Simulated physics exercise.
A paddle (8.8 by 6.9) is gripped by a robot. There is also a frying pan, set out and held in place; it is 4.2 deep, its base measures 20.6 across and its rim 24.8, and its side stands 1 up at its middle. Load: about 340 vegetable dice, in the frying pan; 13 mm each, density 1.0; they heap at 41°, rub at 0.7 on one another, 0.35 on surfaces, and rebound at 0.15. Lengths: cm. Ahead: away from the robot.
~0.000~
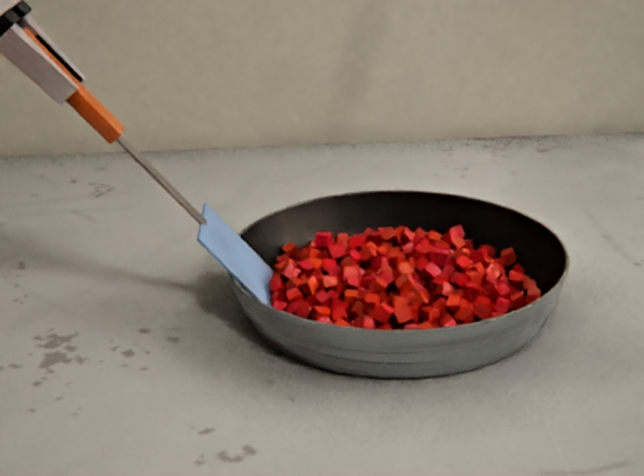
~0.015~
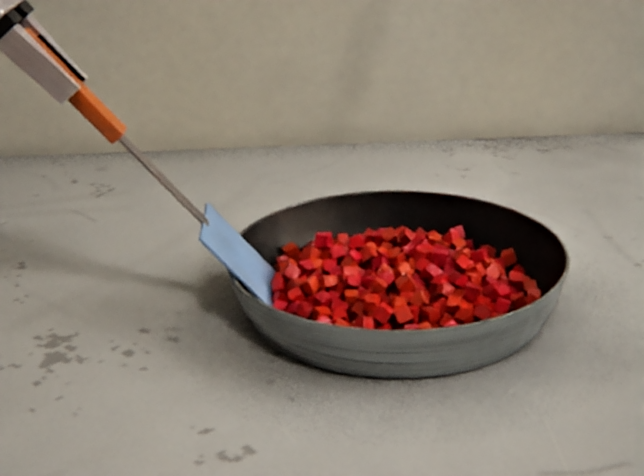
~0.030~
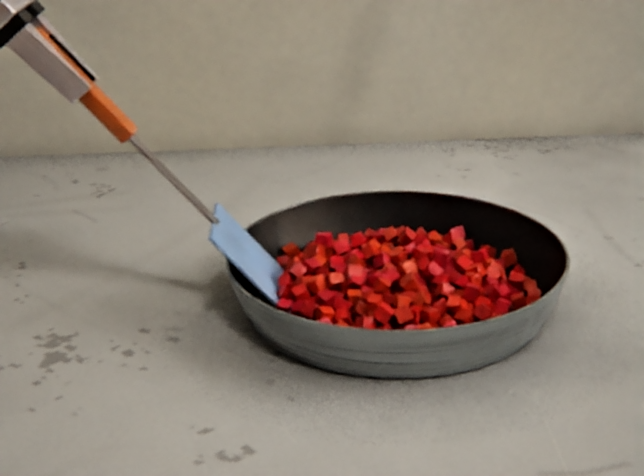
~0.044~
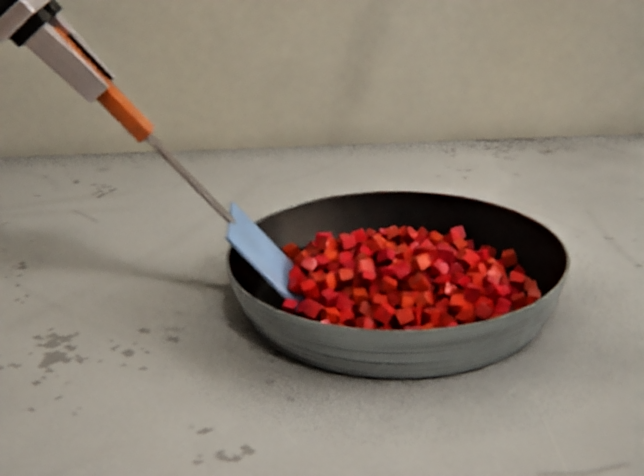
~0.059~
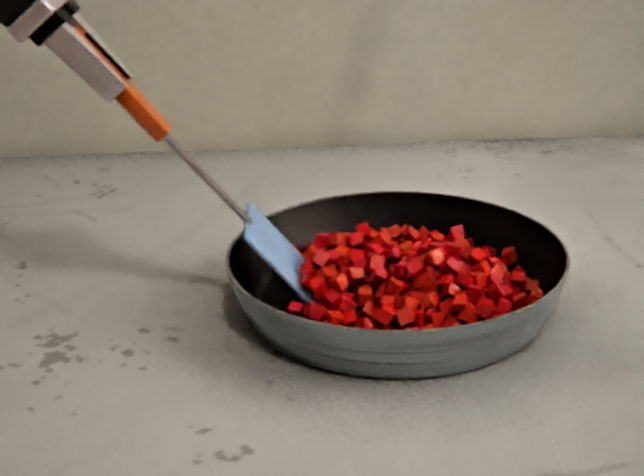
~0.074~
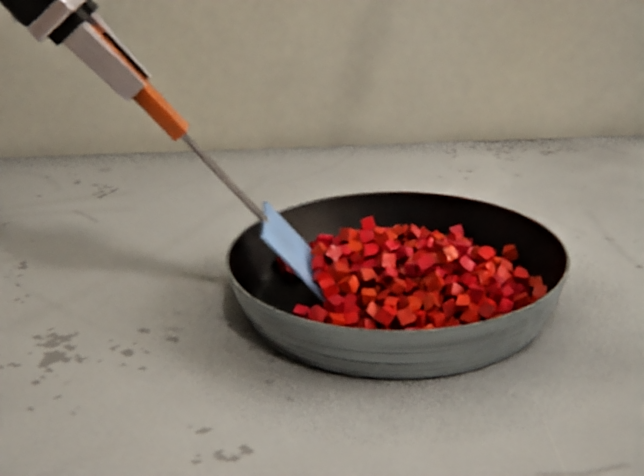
In this clip, a robot-held paddle with a light blue blade starts at the left inner side of a frying pan and moves steadily right, pushing the heaped red vegetable dice while the pan stays still.
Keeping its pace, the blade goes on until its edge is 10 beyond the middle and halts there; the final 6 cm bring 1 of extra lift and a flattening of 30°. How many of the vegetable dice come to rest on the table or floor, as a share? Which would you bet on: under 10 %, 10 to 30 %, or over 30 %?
I would bet on under 10 %.
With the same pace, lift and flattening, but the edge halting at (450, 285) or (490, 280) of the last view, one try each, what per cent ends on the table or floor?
Close to 0 and close to 0 per cent, respectively.
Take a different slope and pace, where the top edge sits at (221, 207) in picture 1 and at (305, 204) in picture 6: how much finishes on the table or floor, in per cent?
Around 20 per cent finishes on the table or floor.
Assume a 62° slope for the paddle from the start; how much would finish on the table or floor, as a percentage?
Result, estimated: 10 %.
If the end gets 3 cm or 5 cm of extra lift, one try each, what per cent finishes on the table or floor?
I'd say close to 15 percent for the first and close to 20 percent for the second.
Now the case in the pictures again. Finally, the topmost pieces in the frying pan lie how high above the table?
About 6.5 cm above the table.
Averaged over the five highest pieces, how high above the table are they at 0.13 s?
Somewhere near 6 cm, I'd say.
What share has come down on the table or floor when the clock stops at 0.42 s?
About 5 per cent.
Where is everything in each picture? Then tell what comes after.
In the first frame, the paddle top edge at (201, 220), sloping 51°; upper third of the load around (381, 279), from x 280 to 535, top at y 235; 345 in the frying pan.
In the second frame, the paddle top edge at (203, 220), sloping 51°; upper third of the load around (382, 279), from x 280 to 535, top at y 235.
In the third frame, the paddle top edge at (213, 220), sloping 51°; upper third of the load around (382, 279), from x 285 to 535, top at y 235.
In the fourth frame, the paddle top edge at (229, 219), sloping 51°; upper third of the load around (380, 275), from x 285 to 535, top at y 235.
In the fifth frame, the paddle top edge at (246, 219), sloping 51°; upper third of the load around (391, 271), from x 285 to 535, top at y 230.
In the sixth frame, the paddle top edge at (263, 218), sloping 51°; upper third of the load around (394, 269), from x 285 to 540, top at y 225; 345 in the frying pan.
After 0.13 s, sloping 51°, highest piece 6 above the table; 345 in the frying pan.
After 0.19 s, sloping 42°, highest piece 7 above the table; 345 in the frying pan.
After 0.42 s, sloping 21°, highest piece 6 above the table; 323 in the frying pan, 19 on the table or floor, 3 on the blade or in flight.
After 1.47 s, sloping 21°, highest piece 6 above the table; 322 in the frying pan, 23 on the table or floor.
In the end, 322 in the frying pan, 23 on the table or floor. That is 7 % on the table or floor.
